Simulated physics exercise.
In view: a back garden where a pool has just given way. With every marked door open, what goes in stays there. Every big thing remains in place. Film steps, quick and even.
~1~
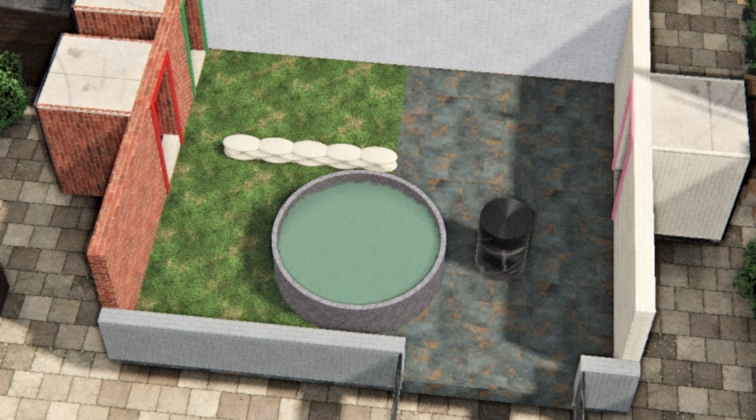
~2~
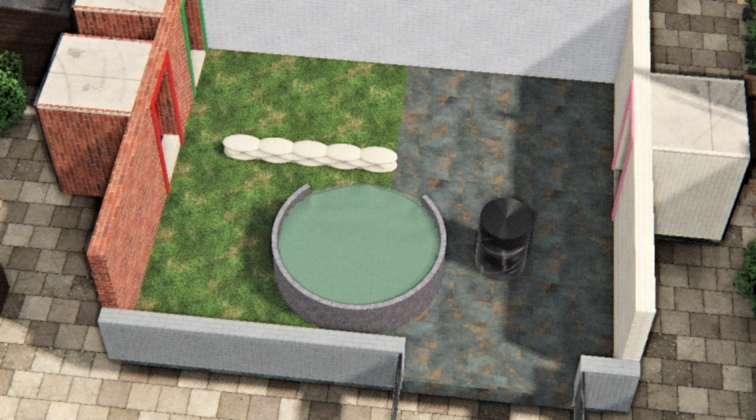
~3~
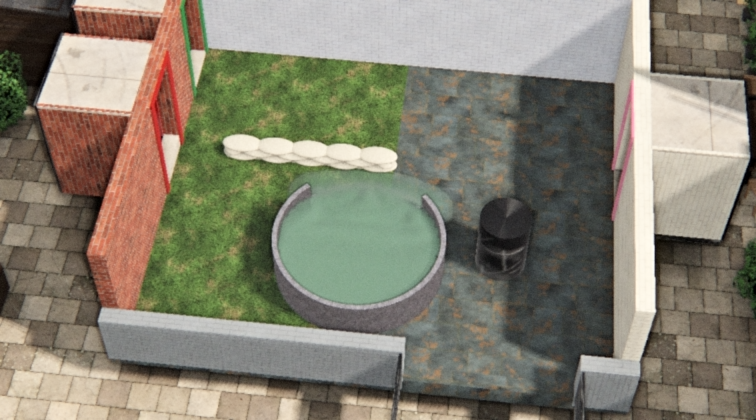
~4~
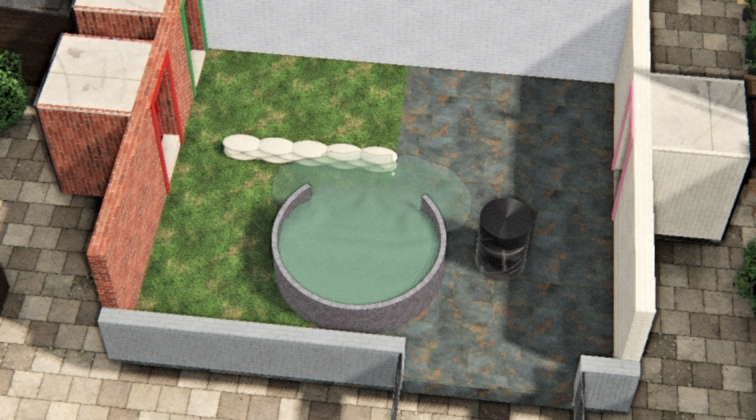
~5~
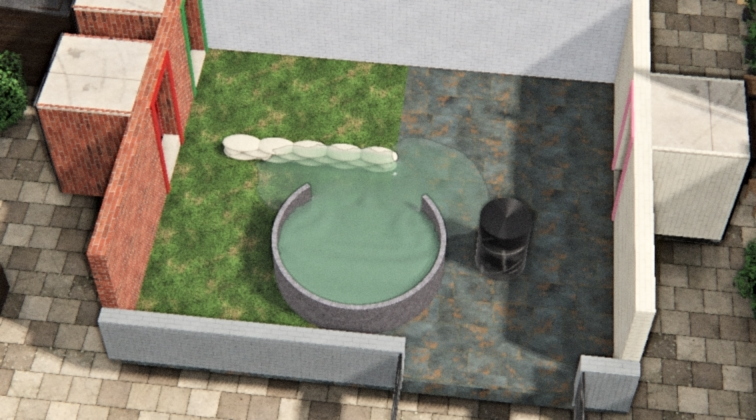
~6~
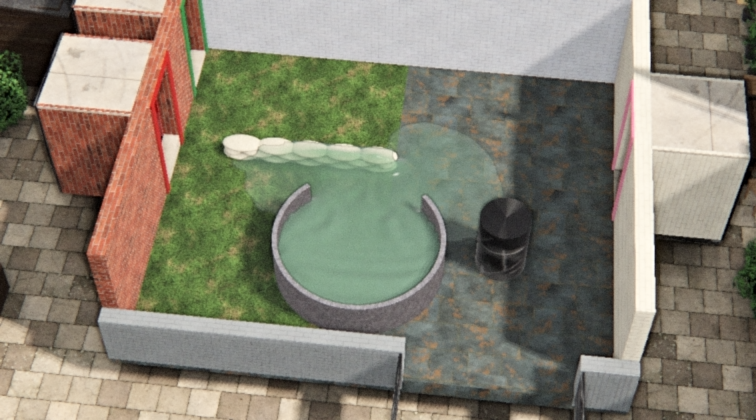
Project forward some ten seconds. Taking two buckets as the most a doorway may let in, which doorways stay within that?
The pink door goes over it, the green door stays within it, the red door stays within it.
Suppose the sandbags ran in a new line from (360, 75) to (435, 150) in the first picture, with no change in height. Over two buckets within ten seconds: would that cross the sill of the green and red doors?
The green one tops the mark and the red one remains below.
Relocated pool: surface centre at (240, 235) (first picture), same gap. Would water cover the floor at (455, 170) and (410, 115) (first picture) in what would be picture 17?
I'd say swamped for the first and still dry for the second.
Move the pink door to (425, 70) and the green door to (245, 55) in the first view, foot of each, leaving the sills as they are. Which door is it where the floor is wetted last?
The green door is last.
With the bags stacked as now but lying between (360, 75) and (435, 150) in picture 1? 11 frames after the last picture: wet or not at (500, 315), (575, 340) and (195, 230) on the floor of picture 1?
First point still bare, second still bare, third still bare.
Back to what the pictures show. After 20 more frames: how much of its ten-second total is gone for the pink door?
It works out at roughly 25 percent of the ten-second total.
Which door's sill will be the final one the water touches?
The green-painted one.
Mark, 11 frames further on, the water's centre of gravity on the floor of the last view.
Centre: Close to (367, 205).
A moment on, water covers 35 % of the floor; the pink door not reached, the green door not reached, the red door wet at the sill, nothing in.
Next, water covers 50 % of the floor; the pink door not reached, the green door not reached, the red door wet at the sill, nothing in.
Then, water covers 70 % of the floor; the pink door under two buckets in, the green door wet at the sill, nothing in, the red door wet at the sill, nothing in.
Later, water covers 85 % of the floor; the pink door over two buckets in, the green door wet at the sill, nothing in, the red door wet at the sill, nothing in.
In the end, water covers 95 % of the floor; the pink door far over two buckets in, the green door wet at the sill, nothing in, the red door wet at the sill, nothing in.
